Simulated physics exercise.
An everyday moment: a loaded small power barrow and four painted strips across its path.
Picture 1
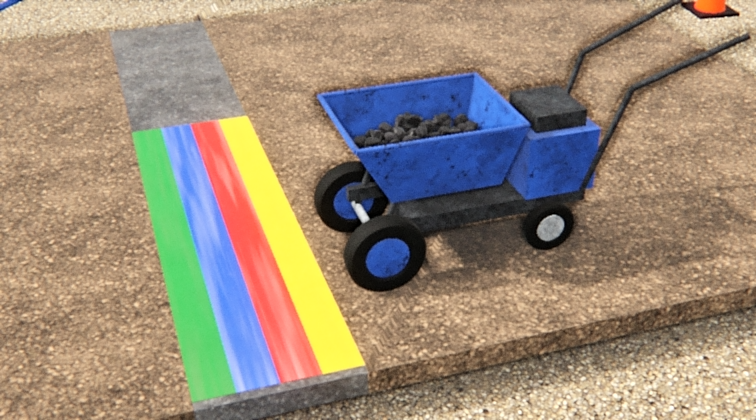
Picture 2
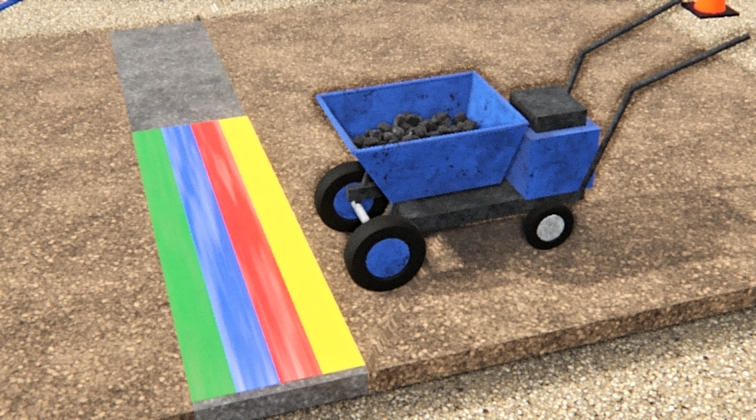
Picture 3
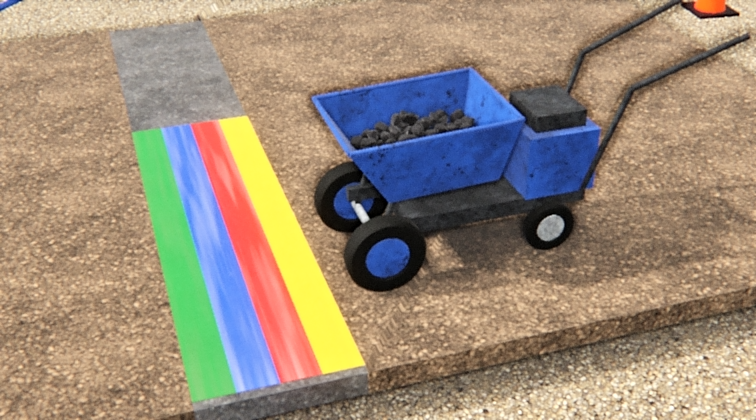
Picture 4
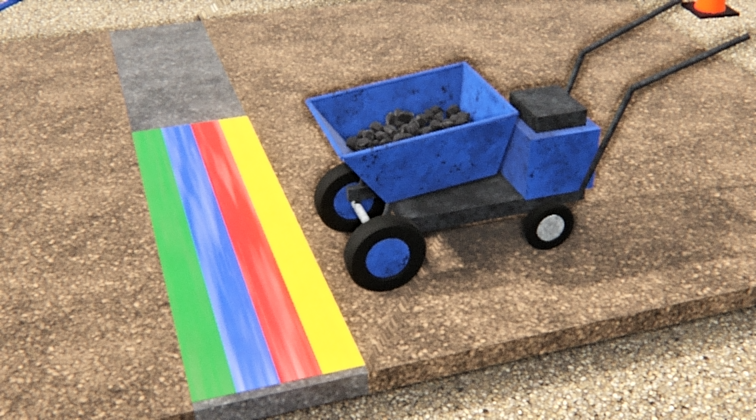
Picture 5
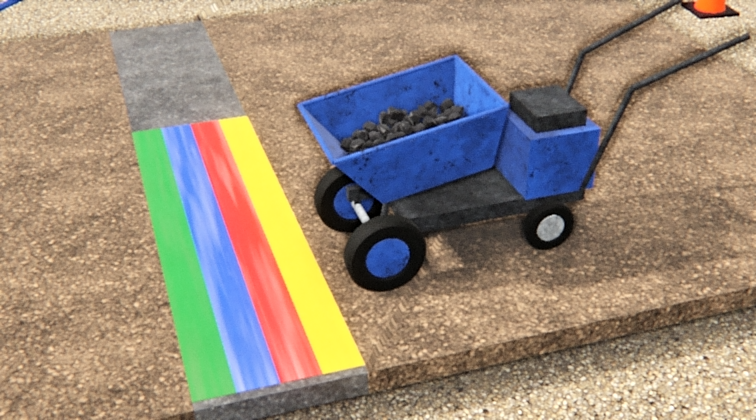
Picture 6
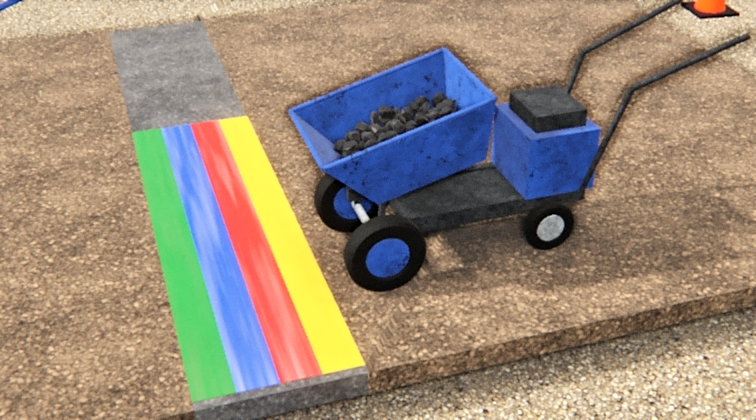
On brown paved ground, a blue power barrow loaded with dark lumps standing still, its skip gradually tilting left toward four painted strips.
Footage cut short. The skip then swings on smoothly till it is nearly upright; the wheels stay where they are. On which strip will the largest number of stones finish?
The largest number finish on the blue strip.
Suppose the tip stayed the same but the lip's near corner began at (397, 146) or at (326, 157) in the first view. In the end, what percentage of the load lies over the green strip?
10 % and 30 %, in that order.
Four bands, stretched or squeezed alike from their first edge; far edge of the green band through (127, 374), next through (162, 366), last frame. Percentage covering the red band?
In turn, 40 and 30 in a hundred.
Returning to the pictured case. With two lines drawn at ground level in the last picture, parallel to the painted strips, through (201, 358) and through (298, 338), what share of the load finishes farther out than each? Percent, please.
Roughly 20 per cent, and 80 per cent.
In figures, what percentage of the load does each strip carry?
Per cent of the load - yellow strip: 0, red strip: 15, blue strip: 35, green strip: 20.
Just after the last frame, skip tipped steeply; every one in the skip.
A moment on, skip tipped steeply; almost all in the skip; just a few over the red strip; just a few over the blue strip.
Further on, skip tipped right over; roughly half in the skip; just a few over the red strip; roughly a quarter over the blue strip; roughly a quarter over the green strip; about a tenth off the paint.
When it is over, skip tipped right over; roughly a quarter in the skip; not one over the yellow strip; roughly a quarter over the red strip; roughly a third over the blue strip; roughly a quarter over the green strip; about a tenth off the paint.
